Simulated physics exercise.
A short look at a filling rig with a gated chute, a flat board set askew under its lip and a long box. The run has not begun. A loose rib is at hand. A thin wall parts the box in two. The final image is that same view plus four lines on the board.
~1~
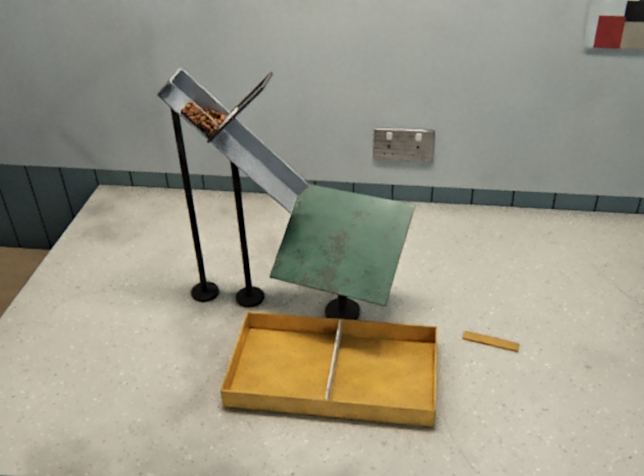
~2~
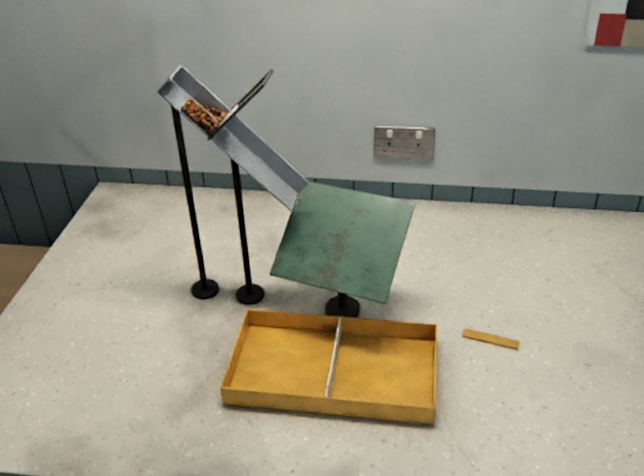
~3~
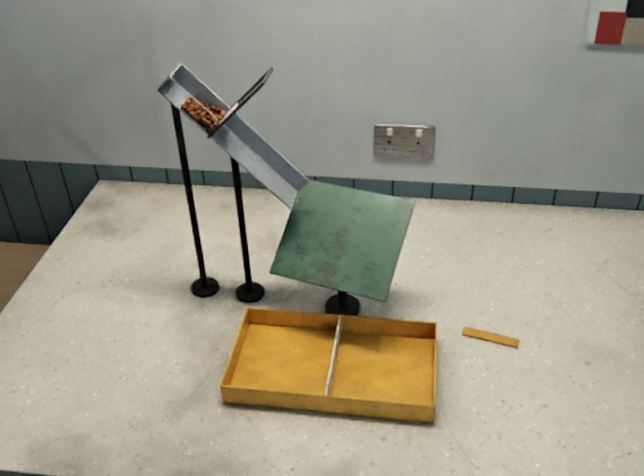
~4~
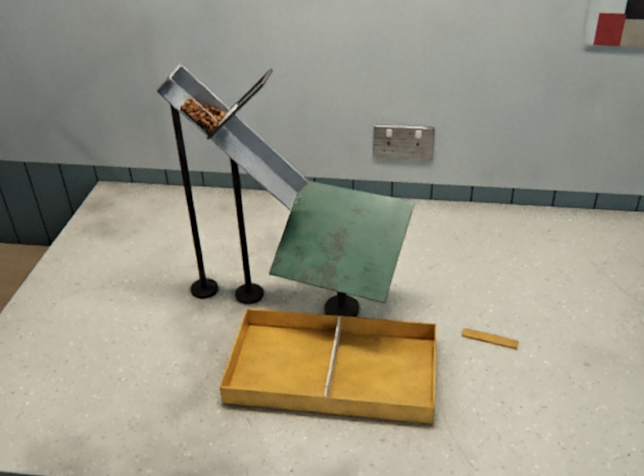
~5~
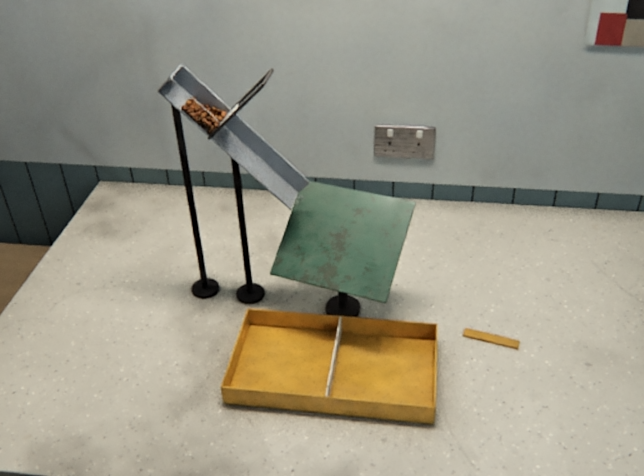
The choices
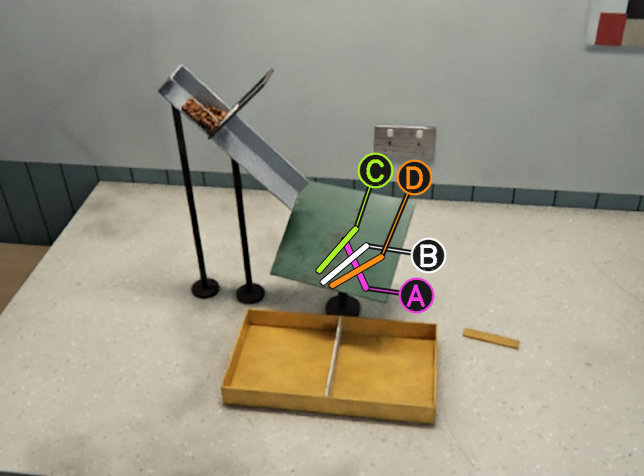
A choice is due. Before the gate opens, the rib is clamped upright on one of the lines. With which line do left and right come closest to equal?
Line A does it best.
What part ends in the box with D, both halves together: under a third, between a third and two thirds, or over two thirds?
It is over two thirds.
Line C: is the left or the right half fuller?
More lands on the left.
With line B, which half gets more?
More lands on the left.
On the marked copy, line A from (344, 240) to (366, 288); line B from (366, 245) to (323, 282); line C from (355, 228) to (319, 270); line D from (381, 256) to (332, 285).
With A, of what is caught, close to a third in the left half, close to two thirds in the right.
With B, of what is caught, all but a few in the left half, a small share in the right.
With C, of what is caught, all but a few in the left half, only a few in the right.
With D, of what is caught, all but a few in the left half, only a few in the right.
